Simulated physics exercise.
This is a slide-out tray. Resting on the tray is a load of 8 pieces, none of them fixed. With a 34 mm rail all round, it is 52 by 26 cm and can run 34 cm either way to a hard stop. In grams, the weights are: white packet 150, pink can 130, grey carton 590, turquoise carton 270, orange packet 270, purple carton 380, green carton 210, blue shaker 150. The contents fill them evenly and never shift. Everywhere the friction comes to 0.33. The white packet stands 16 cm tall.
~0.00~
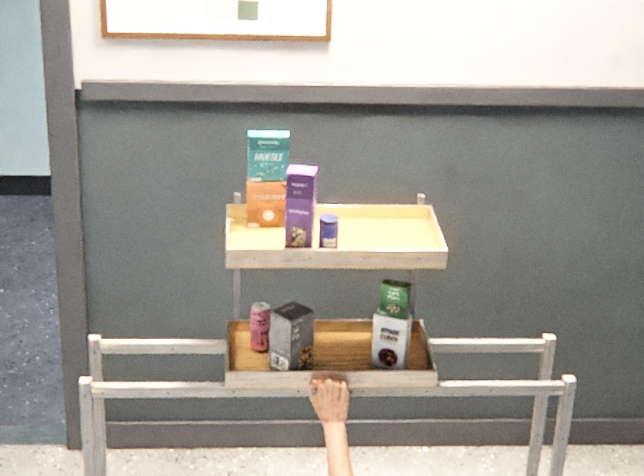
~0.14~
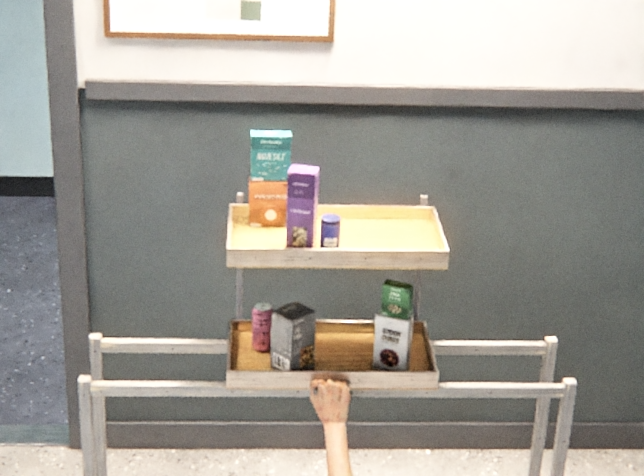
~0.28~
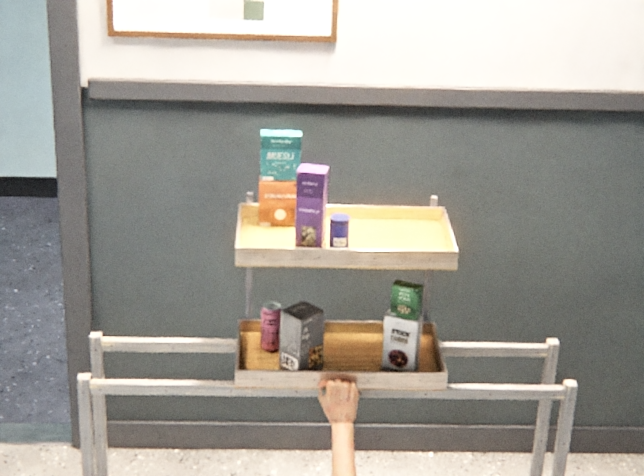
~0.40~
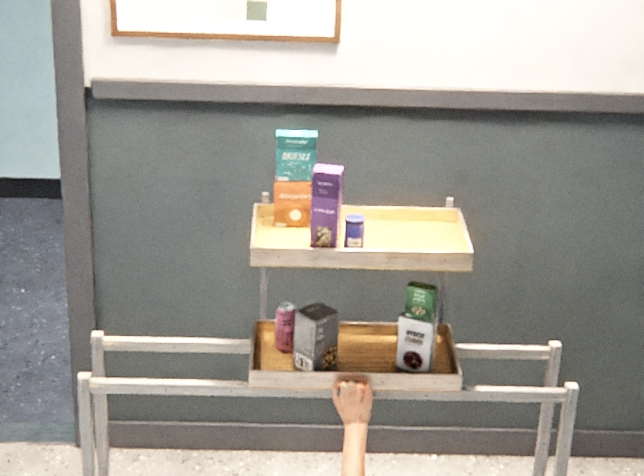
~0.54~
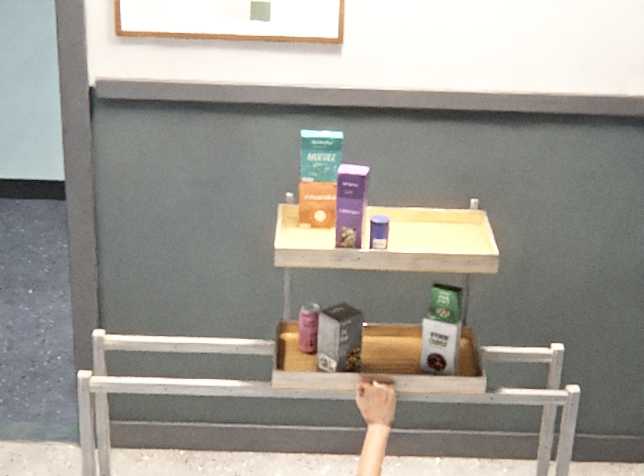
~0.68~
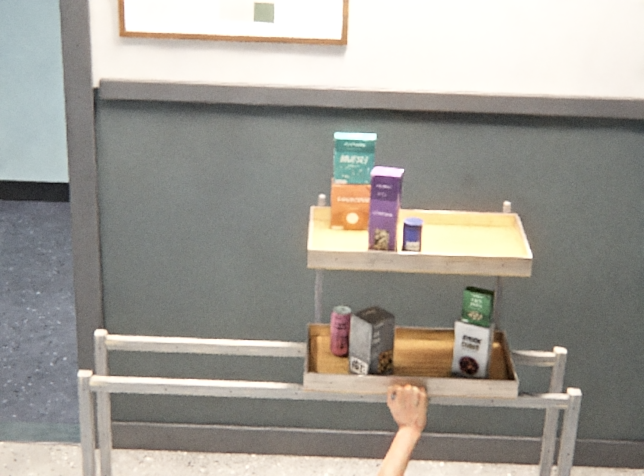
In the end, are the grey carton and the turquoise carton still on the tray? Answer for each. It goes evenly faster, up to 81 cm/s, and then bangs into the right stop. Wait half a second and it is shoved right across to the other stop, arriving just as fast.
Grey carton: Yes, turquoise carton: Yes.
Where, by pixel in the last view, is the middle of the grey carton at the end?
At pixel (157, 336) or so, give or take.
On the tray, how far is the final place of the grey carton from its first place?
I'd say about 0 cm between start and finish.
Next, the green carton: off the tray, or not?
When everything stops, the green carton is out of bounds.
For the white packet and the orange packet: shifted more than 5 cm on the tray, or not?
As for the white packet, it winds up somewhere else, and the orange packet remains where it was.
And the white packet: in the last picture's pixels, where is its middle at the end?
It comes to rest somewhere around (211, 357).
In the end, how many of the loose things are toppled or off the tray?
2.
Around 0.98 s, tray 34 cm right; turquoise carton shifted 7 cm near (438, 162); grey carton shifted 7 cm near (451, 347); green carton at 5° to upright.
Around 2.28 s, tray 14 cm right; green carton now off the tray; turquoise carton shifted 11 cm near (374, 160); grey carton shifted 9 cm near (383, 344).
Around 3.18 s, tray 34 cm left; turquoise carton shifted 2 cm near (147, 151); grey carton shifted 2 cm near (164, 336); white packet at 5° to upright.
Finally (4.2 s), off the tray, green carton; on their side or leaning hard on the tray, white packet; the other 6 still in place (within 5 cm). In the last view, grey carton near (157, 336), turquoise carton near (134, 151).
